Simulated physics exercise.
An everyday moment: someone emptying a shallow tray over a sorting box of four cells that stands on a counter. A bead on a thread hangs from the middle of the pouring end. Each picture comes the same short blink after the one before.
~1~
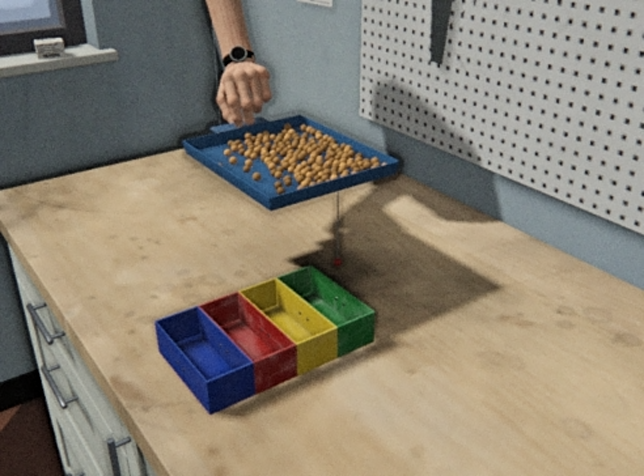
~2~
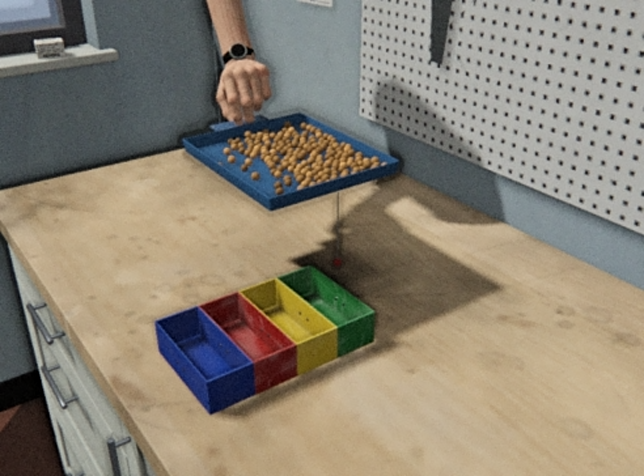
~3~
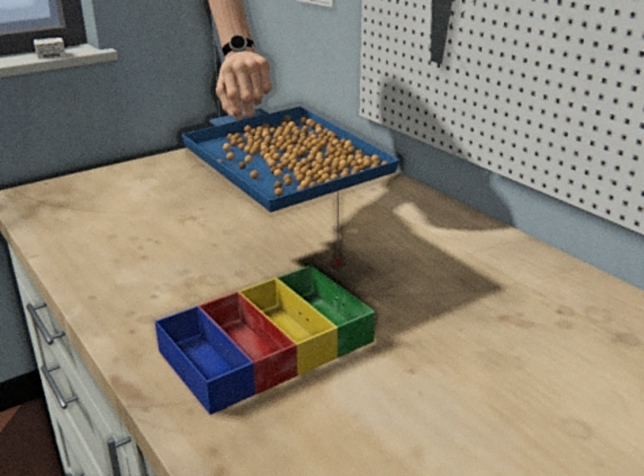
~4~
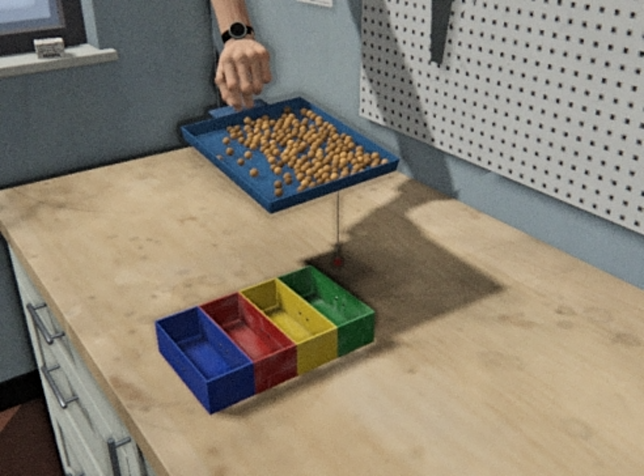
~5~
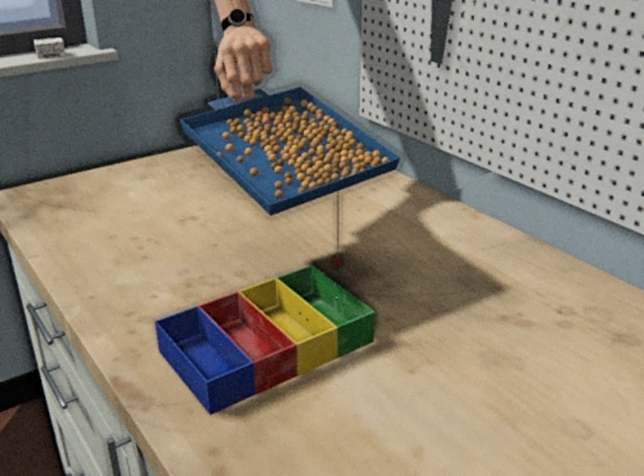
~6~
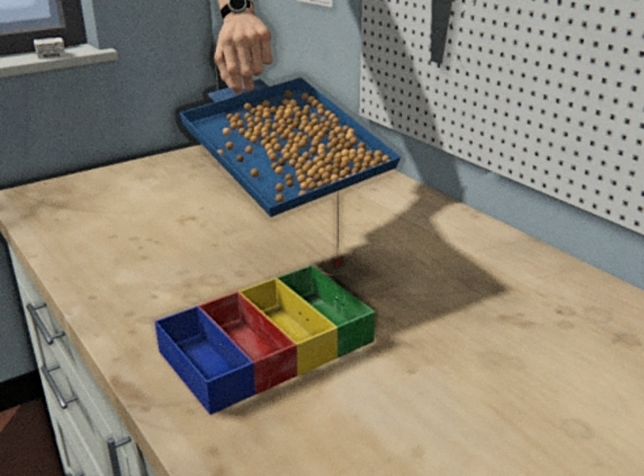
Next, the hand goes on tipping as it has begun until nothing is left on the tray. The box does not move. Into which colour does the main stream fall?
It favours the yellow compartment.
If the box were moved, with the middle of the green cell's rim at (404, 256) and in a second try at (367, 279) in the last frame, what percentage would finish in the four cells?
First some 60, then 90 per cent.
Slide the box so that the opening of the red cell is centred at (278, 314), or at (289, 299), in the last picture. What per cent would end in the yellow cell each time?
First some 40, then 20 per cent.
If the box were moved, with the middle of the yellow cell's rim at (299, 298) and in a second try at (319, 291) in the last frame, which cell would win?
At the first place the yellow cell, at the second red.
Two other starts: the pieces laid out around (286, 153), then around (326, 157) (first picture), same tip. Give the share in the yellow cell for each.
The first gives 60 %, the second 60 %.
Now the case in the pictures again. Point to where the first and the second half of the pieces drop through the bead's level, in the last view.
Early half (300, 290), late half (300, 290).
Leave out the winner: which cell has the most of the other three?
It is that green cell.
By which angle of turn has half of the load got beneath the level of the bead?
Roughly 100°.
Soon, tray tipped steeply; nearly all on the tray; a stray few in the yellow cell; a stray few in the green cell; a stray few falling or outside the box.
A while on, tray tipped past a quarter turn; a small part on the tray; about a third in the yellow cell; about a quarter in the green cell; a stray few in the red cell; a stray few in the blue cell; about a quarter falling or outside the box.
Towards the end, tray tipped past a quarter turn; about half in the yellow cell; about a quarter in the green cell; a stray few in the blue cell; a stray few in the red cell; about a quarter falling or outside the box.
Finally, tray tipped past a quarter turn; about half in the yellow cell; about a quarter in the green cell; a stray few in the blue cell; a stray few in the red cell; about a quarter outside the box.
